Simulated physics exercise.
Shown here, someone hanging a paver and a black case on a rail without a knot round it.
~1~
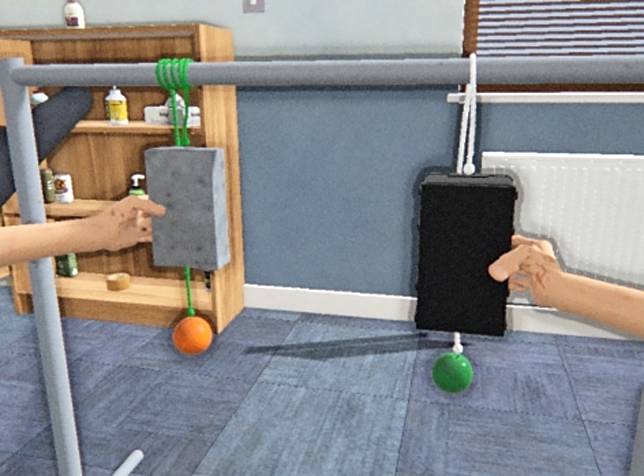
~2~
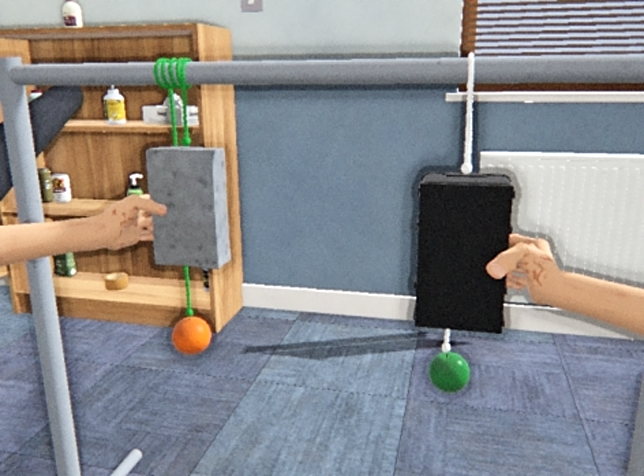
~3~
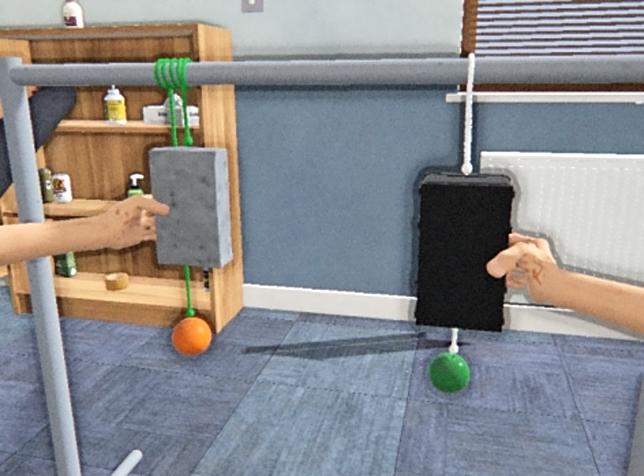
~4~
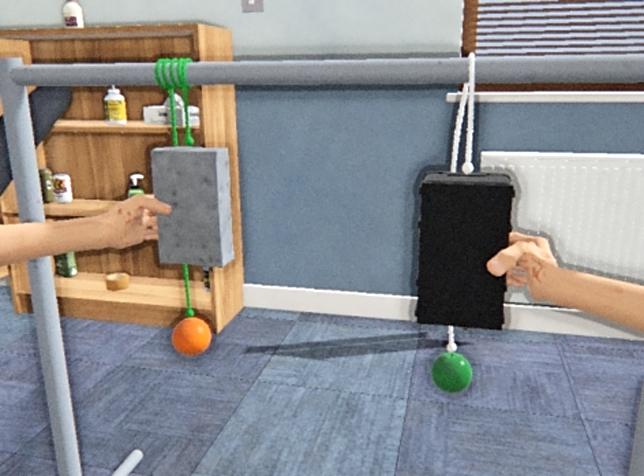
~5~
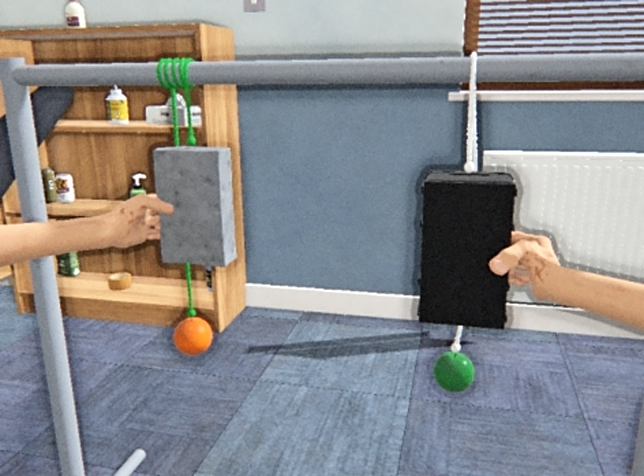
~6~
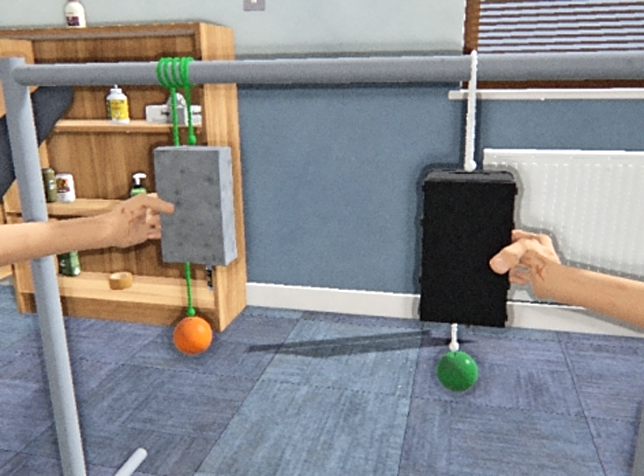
Grey block and black case hanging from a rail by cords, barely shifting as two hands touch them, balls dangling below.
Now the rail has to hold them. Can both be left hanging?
Outcome: The paver is held, the black case pulls its rope through.
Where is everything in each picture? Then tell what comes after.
The first picture shows paver (189, 208); black case (464, 252); left orange (192, 336); right apple (452, 373).
The second picture shows paver (189, 207); black case (462, 250).
The third picture shows paver (192, 207); black case (462, 250).
The fourth picture shows paver (194, 206); black case (463, 248).
The fifth picture shows paver (196, 206); black case (465, 248).
The sixth picture shows paver (196, 205); black case (465, 246); left shoelace wound several times round the rail; right shoelace only laid over the rail.
Then, 0.58 s later than the last view, paver in the air near (193, 204); black case on the floor.
Finally, paver in the air near (193, 204); black case on the floor. The paver keeps its height and the black case runs down to the floor.
